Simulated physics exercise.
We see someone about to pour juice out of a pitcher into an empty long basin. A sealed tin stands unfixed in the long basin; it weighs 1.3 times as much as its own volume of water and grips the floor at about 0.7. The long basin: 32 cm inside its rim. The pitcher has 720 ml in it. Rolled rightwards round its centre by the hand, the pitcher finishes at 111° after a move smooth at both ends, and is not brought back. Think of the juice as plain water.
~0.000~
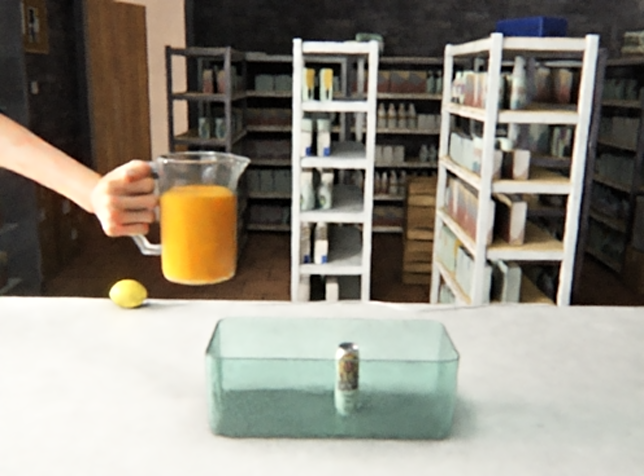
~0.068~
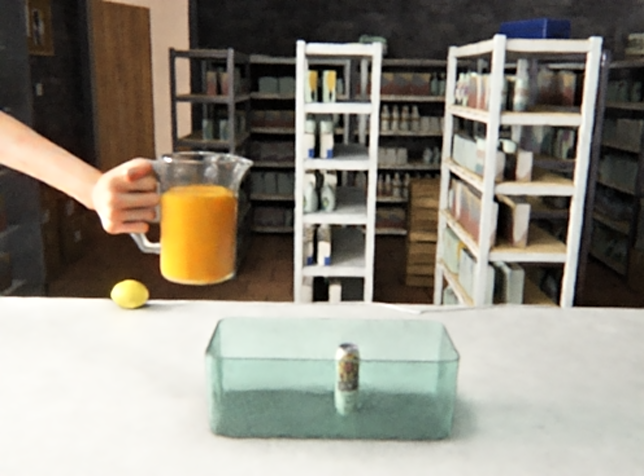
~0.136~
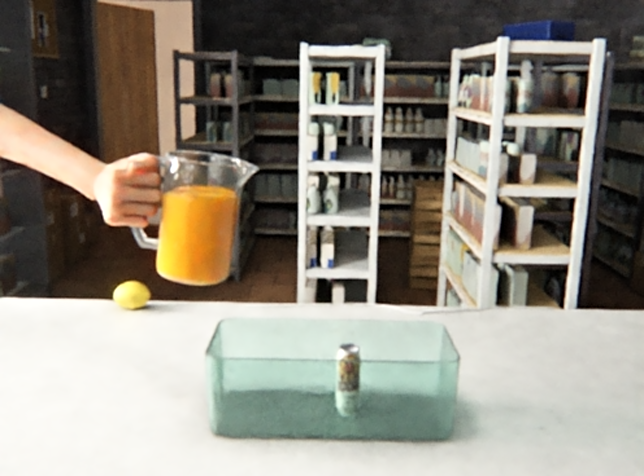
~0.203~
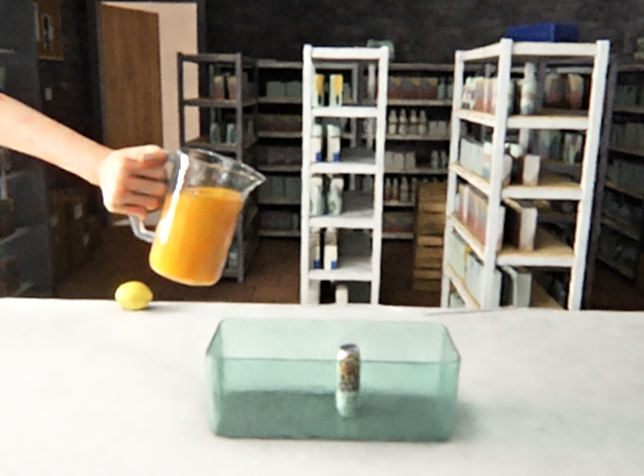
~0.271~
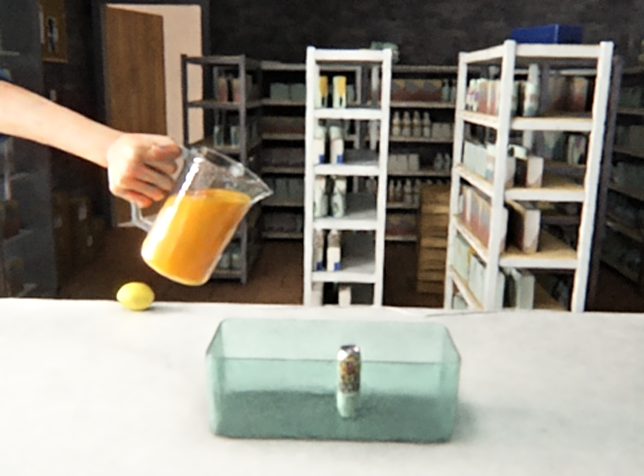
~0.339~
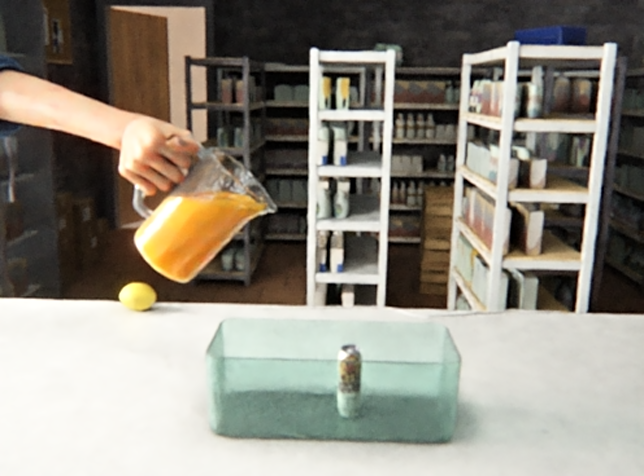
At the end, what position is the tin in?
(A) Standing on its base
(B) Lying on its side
A, standing on its base.
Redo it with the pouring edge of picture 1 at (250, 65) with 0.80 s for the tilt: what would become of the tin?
Then it tips over.
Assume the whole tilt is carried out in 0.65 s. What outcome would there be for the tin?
Holds steady.
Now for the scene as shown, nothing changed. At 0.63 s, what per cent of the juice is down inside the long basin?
I'd put it near 8 percent.
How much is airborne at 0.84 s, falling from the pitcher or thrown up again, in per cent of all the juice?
I'd put it at about 22 per cent of the liquid.
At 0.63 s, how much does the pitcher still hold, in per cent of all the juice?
Close to 70 in a hundred.
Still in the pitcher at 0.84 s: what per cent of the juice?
20 %.
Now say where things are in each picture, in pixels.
The first picture shows tilt 0°; pouring edge (250, 160); surface from (163, 190) to (234, 192); the long basin's rim runs from (212, 337) to (450, 341); the tin's top is at (349, 350).
The second picture shows tilt 2°; pouring edge (252, 162); surface from (165, 190) to (235, 192).
The third picture shows tilt 8°; pouring edge (258, 168); surface from (168, 190) to (238, 194).
The fourth picture shows tilt 17°; pouring edge (266, 178); surface from (170, 195) to (243, 195).
The fifth picture shows tilt 29°; pouring edge (273, 193); surface from (164, 211) to (252, 198).
The sixth picture shows tilt 42°; pouring edge (278, 211); surface from (151, 216) to (265, 203).
Then, 0.63 s in, the tilt is 99° and 70 per cent is still to pour; the tin stands where it began.
Then, 0.84 s in, the tilt is 111° and 19 per cent is still to pour; the tin stands where it began.
Then, 1.06 s in, the tilt is 111° and 2 per cent is still to pour; the tin stands where it began.
Then, 1.30 s in, the tilt is 111° and 0 per cent is still to pour; the tin stands where it began.
Finally, the tin stands where it began.
